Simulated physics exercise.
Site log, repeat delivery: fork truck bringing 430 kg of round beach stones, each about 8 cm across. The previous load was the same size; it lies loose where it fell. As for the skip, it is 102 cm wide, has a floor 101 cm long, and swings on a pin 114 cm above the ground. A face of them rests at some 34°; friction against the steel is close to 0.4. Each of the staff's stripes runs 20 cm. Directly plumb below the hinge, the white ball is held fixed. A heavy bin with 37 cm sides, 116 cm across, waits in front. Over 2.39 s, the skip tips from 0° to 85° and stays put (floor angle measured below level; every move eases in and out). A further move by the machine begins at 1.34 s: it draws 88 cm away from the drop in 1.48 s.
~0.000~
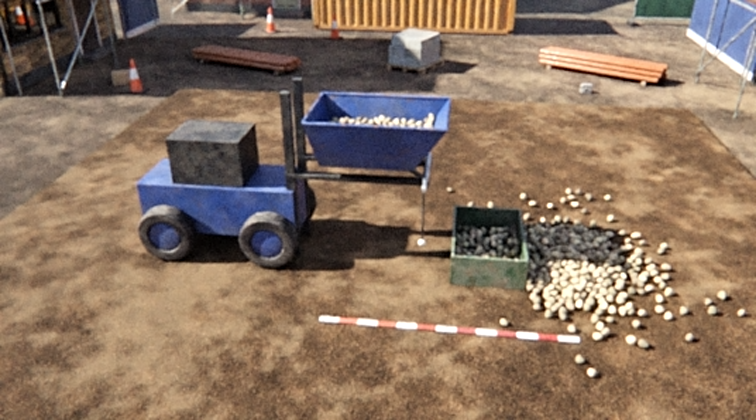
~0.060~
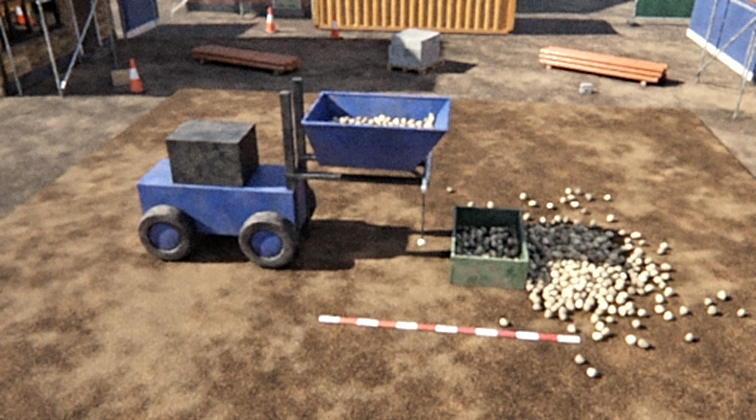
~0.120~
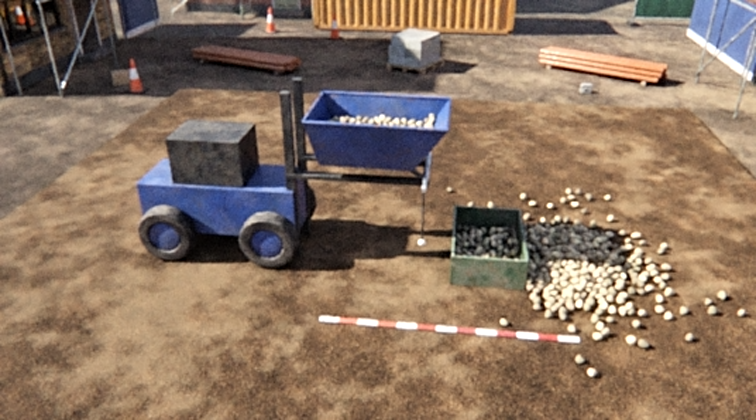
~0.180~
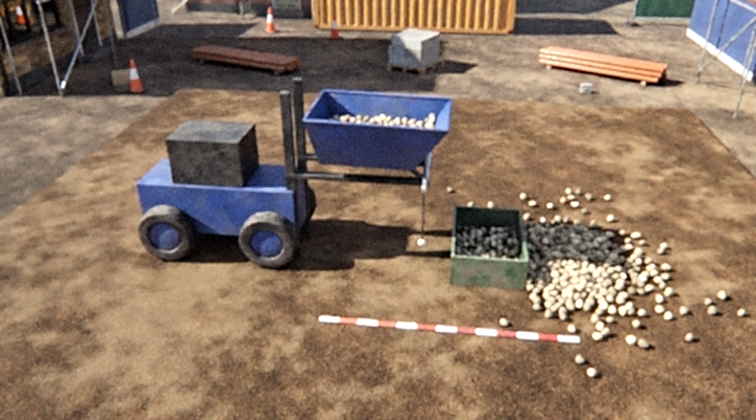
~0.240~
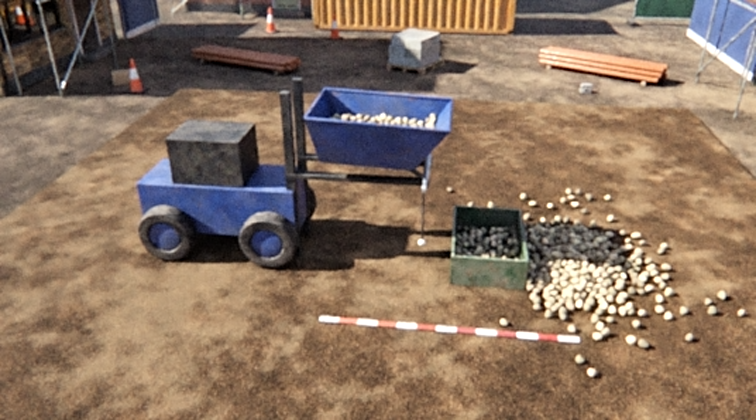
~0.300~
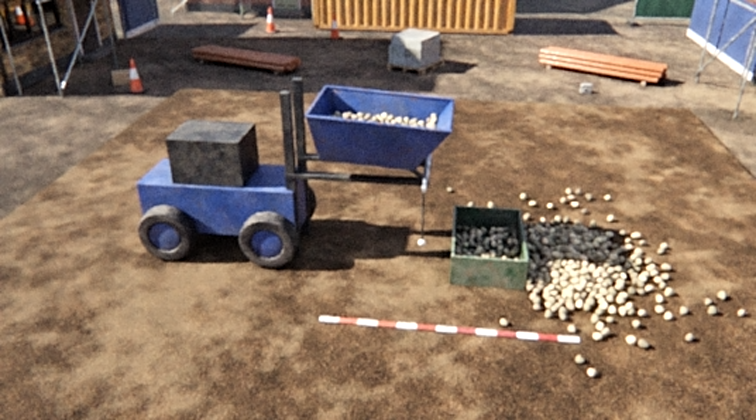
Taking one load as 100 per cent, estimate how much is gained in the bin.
The gain is about 68 per cent of a load.
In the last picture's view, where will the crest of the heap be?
It ends up around (493, 234) in the last picture.
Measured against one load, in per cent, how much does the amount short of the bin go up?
20 %.
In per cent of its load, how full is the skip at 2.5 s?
Roughly 10 per cent of its load.
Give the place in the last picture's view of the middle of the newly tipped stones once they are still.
Around (483, 246).
After 1.8 s the floor is at 72°; in per cent of one load, 93 in the skip, 25 in the bin, 80 beside or beyond the bin; the foremost stones are at (720, 292).
After 2.5 s the floor is at 85°; in per cent of one load, 9 in the skip, 15 short of the bin, 85 in the bin, 90 beside or beyond the bin; the foremost stones are at (720, 292).
After 3.3 s the floor is at 85°; in per cent of one load, 0 in the skip, 22 short of the bin, 86 in the bin, 91 beside or beyond the bin; the foremost stones are at (723, 297).
After 5.9 s the floor is at 85°; in per cent of one load, 0 in the skip, 21 short of the bin, 86 in the bin, 91 beside or beyond the bin; the foremost stones are at (725, 297). Net gain in the bin, 68.
